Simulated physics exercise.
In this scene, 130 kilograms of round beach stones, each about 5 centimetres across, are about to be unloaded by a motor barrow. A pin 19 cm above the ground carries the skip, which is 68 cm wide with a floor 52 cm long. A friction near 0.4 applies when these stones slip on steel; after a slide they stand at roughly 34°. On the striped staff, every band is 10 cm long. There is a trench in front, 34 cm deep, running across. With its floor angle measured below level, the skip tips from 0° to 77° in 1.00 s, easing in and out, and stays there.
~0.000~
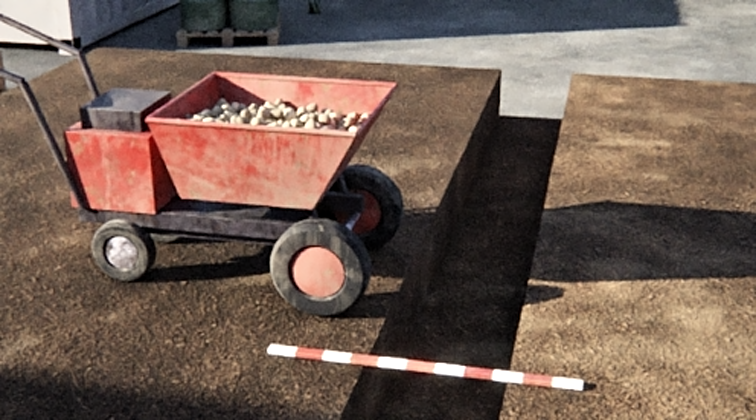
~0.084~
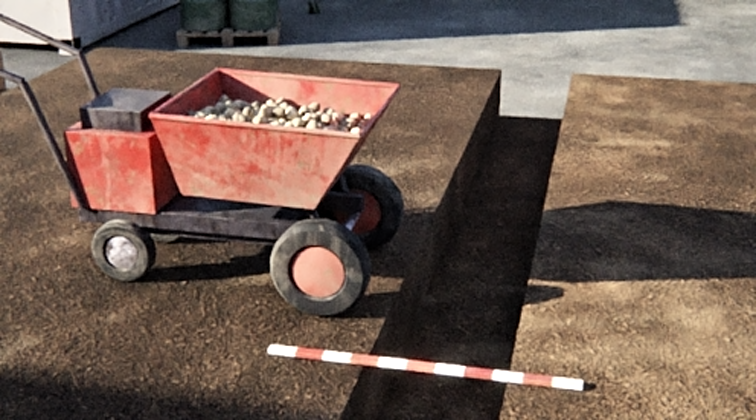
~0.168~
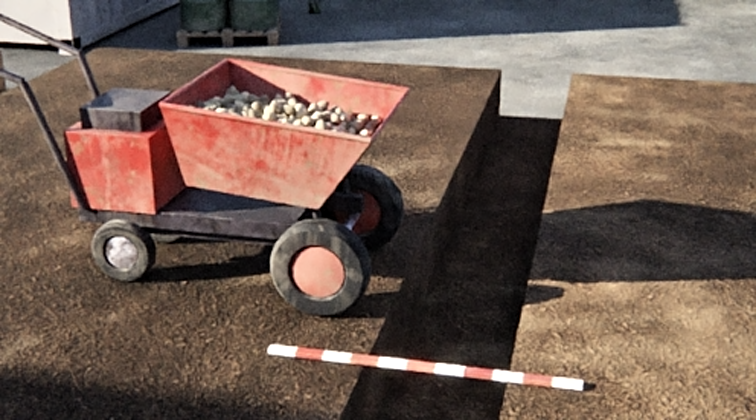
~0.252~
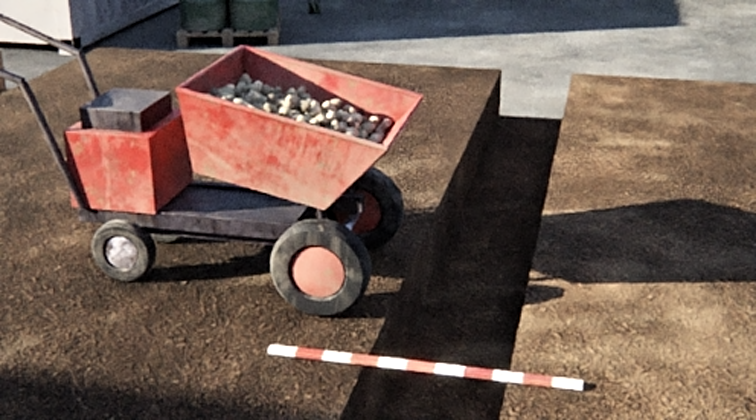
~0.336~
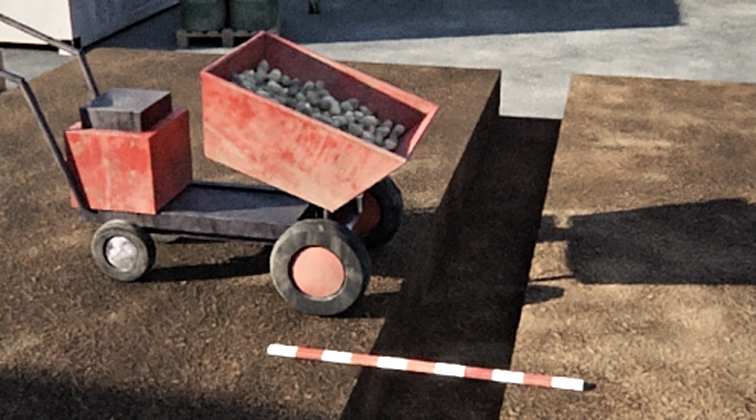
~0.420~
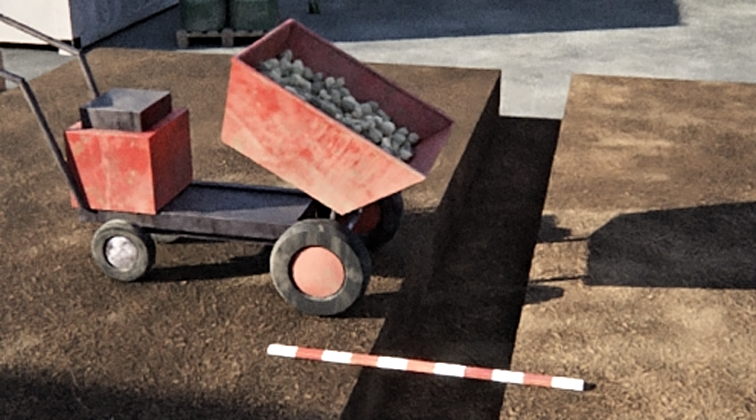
Red motor barrow standing beside a dark trench, its skip of rounded stones tilting steadily forward to the right, rear end rising.
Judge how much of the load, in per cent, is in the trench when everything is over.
I judge it at about 52 per cent.
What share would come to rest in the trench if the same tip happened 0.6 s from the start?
Then some 35 per cent would.
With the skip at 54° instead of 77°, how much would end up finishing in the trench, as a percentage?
Then roughly 20 percent.
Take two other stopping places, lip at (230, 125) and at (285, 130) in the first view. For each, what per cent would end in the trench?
95 %, then 100 %.
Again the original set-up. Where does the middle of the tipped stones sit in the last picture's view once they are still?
Middle at around (517, 341), I'd say.
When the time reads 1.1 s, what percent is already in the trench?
At that moment: Approx. 15 %.
After 0.8 s the floor is at 65°; 100 % in the skip; the foremost stones are at (472, 227).
After 1.1 s the floor is at 77°; 55 % in the skip, 16 % in the trench, 28 % past the trench; the foremost stones are at (618, 316).
After 1.5 s the floor is at 77°; 20 % in the skip, 32 % in the trench, 48 % past the trench; the foremost stones are past the picture's edge.
After 3.4 s the floor is at 77°; 0 % in the skip, 52 % in the trench, 48 % past the trench; the foremost stones are past the picture's edge.
